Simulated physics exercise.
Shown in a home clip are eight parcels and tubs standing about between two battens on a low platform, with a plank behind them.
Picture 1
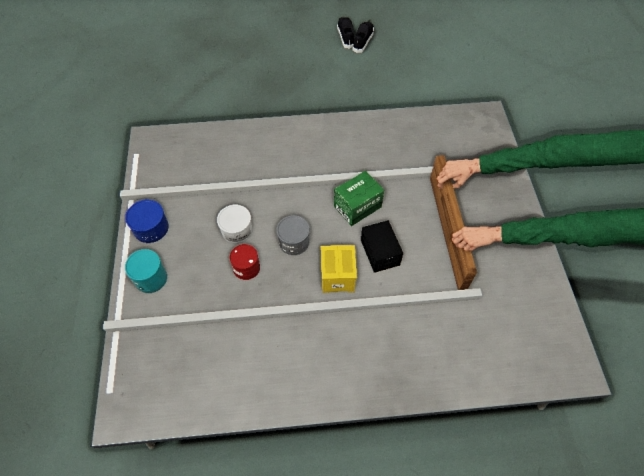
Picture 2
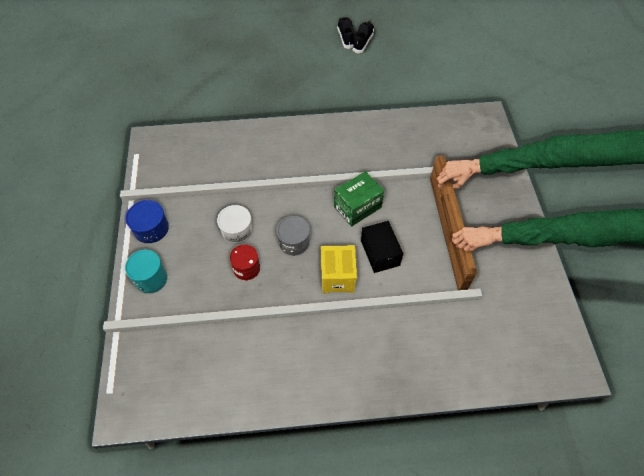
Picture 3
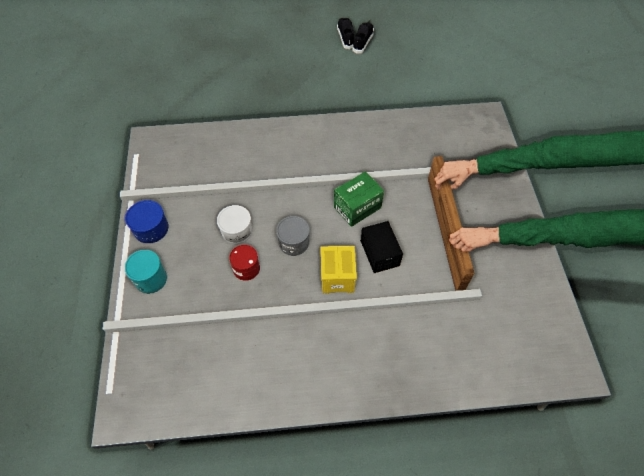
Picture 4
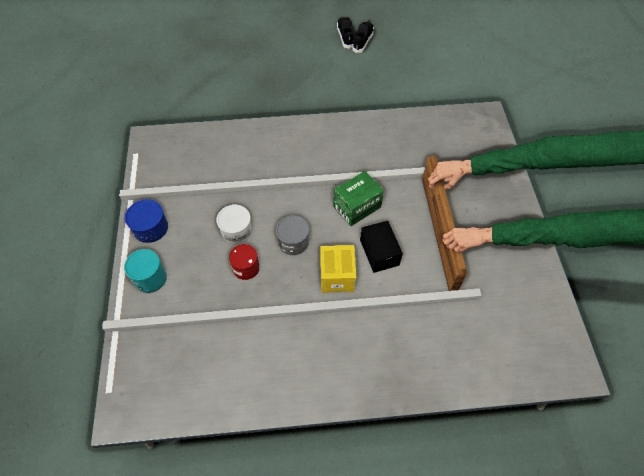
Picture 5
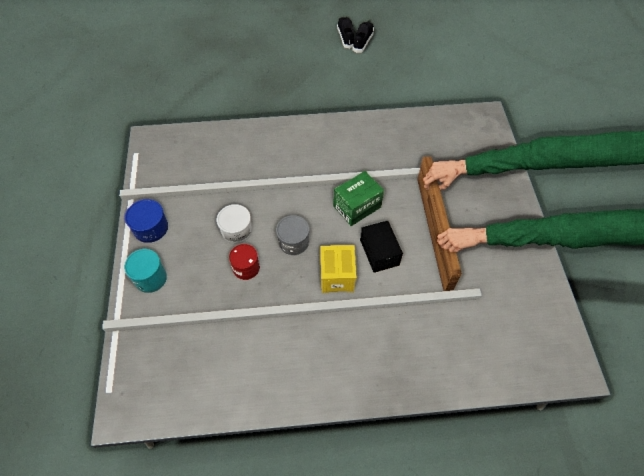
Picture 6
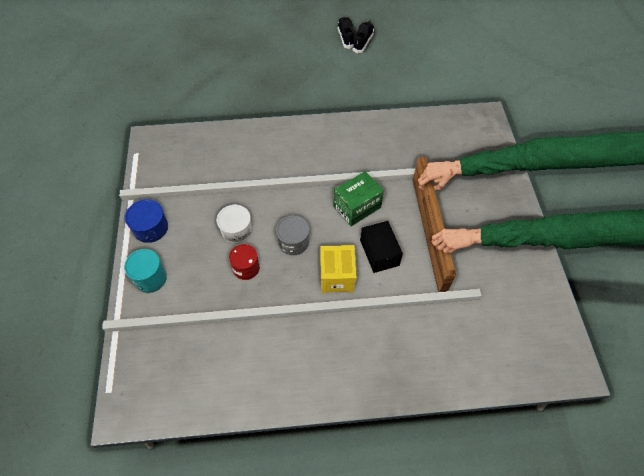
Green-sleeved arms sliding a wooden plank slightly left between two battens, while eight tubs and boxes stand still on the platform.
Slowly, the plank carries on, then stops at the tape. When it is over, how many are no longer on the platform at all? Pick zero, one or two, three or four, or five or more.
The answer is five or more.
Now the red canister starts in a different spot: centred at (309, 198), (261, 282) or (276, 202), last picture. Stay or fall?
First it tips off, next it tips off, and last it tips off.
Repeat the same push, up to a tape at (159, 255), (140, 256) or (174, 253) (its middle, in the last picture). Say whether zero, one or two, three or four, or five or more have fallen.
Three or four; five or over; either one or two.
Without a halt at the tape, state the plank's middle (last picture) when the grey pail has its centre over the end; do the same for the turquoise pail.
The grey pail gives roughly (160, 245), the turquoise pail roughly (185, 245).
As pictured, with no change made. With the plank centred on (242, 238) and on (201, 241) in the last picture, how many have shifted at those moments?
6 by the first point, 8 by the second.
Soon after, none off yet; blue pail at rest near (147, 222); turquoise pail at rest near (146, 272); white pail at rest near (235, 225).
After that, none off yet; blue pail at rest near (147, 222); turquoise pail at rest near (146, 272); white pail displaced about its own width near (202, 212).
And then, none off yet; blue pail tilting well over near (93, 244); turquoise pail displaced about its own width near (106, 279); white pail displaced well along near (126, 218).
In the end, the number that fall off is five or more; gone, black crate, green box, yellow tote, grey pail, red canister, white pail, turquoise pail and blue pail.
